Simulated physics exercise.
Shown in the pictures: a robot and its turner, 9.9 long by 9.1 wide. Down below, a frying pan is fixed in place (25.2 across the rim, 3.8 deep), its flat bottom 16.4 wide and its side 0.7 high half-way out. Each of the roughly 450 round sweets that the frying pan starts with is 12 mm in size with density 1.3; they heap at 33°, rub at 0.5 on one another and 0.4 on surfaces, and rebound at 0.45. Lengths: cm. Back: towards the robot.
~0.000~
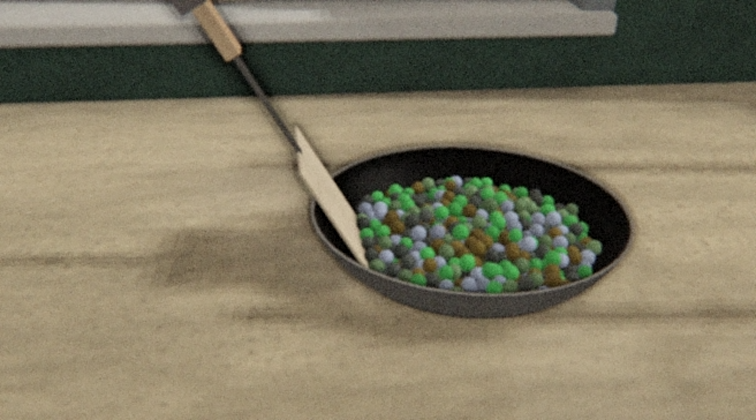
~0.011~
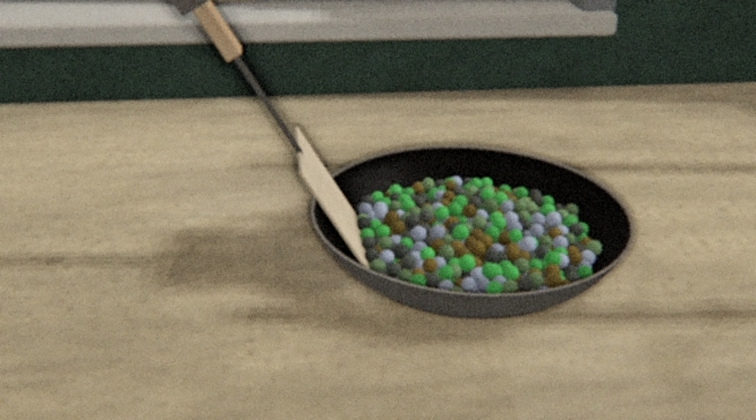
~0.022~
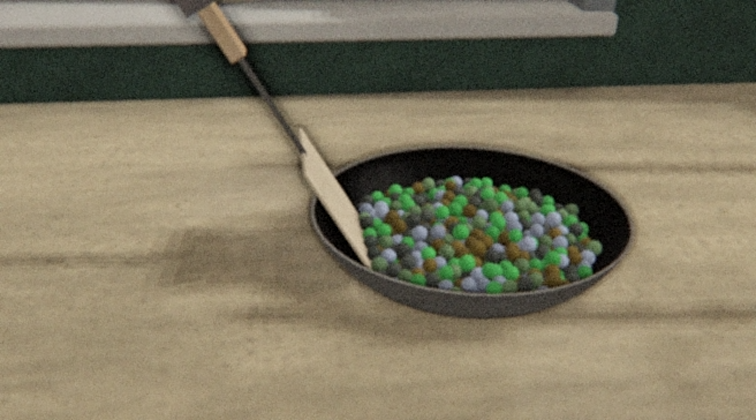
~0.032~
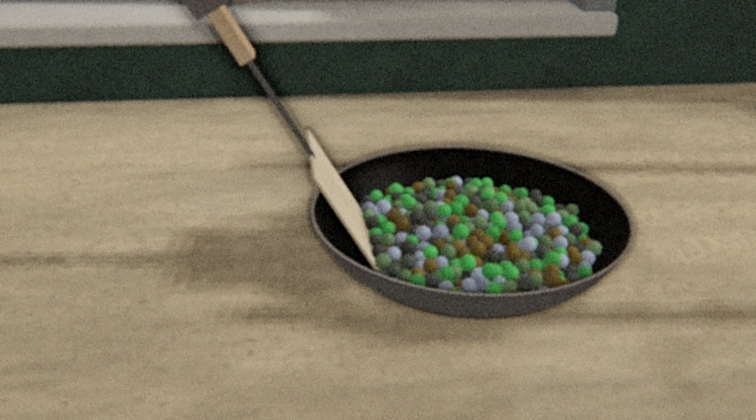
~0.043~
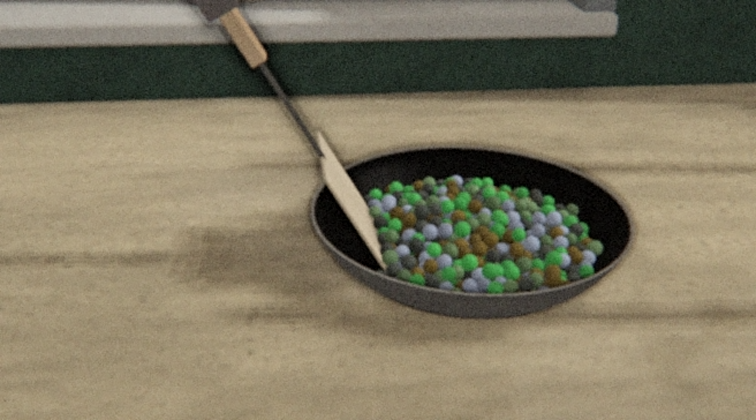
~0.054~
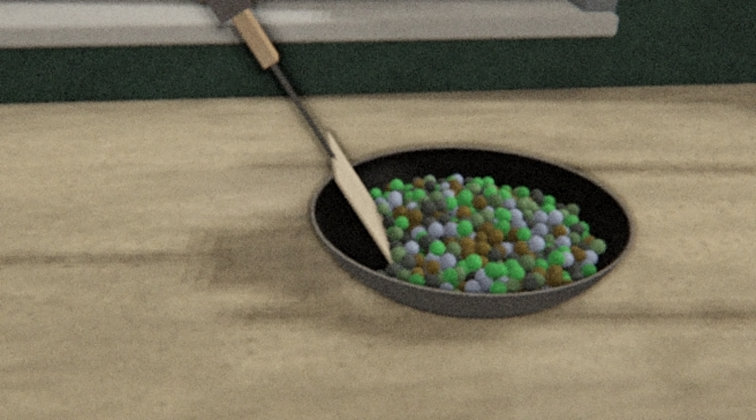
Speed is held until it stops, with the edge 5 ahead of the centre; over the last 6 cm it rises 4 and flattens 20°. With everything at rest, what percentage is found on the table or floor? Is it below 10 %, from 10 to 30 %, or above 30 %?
Below 10 %.
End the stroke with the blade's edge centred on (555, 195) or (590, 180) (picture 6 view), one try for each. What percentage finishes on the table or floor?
First try roughly 20 percent, second roughly 30 percent.
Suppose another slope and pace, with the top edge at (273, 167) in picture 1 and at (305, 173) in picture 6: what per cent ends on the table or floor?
Near 5 in a hundred.
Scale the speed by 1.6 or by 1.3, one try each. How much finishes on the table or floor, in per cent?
Some 20 and 15 per cent.
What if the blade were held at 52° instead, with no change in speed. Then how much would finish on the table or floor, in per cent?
Some 10 in a hundred.
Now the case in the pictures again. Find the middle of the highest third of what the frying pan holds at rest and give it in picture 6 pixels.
It is centred around (562, 215).
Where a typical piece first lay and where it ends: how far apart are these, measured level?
The value is roughly 3 cm.
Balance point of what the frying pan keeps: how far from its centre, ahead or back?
Some 4.0 cm ahead.
After 0.11 s, sloping 60°, highest piece 5 above the table; 453 in the frying pan.
After 0.16 s, sloping 52°, highest piece 7 above the table; 453 in the frying pan.
After 0.38 s, sloping 40°, highest piece 5 above the table; 426 in the frying pan, 26 on the table or floor, 1 on the blade or in flight.
After 1.43 s, sloping 40°, highest piece 5 above the table; 425 in the frying pan, 28 on the table or floor.
At rest, 425 in the frying pan, 28 on the table or floor. That is 6 % on the table or floor.
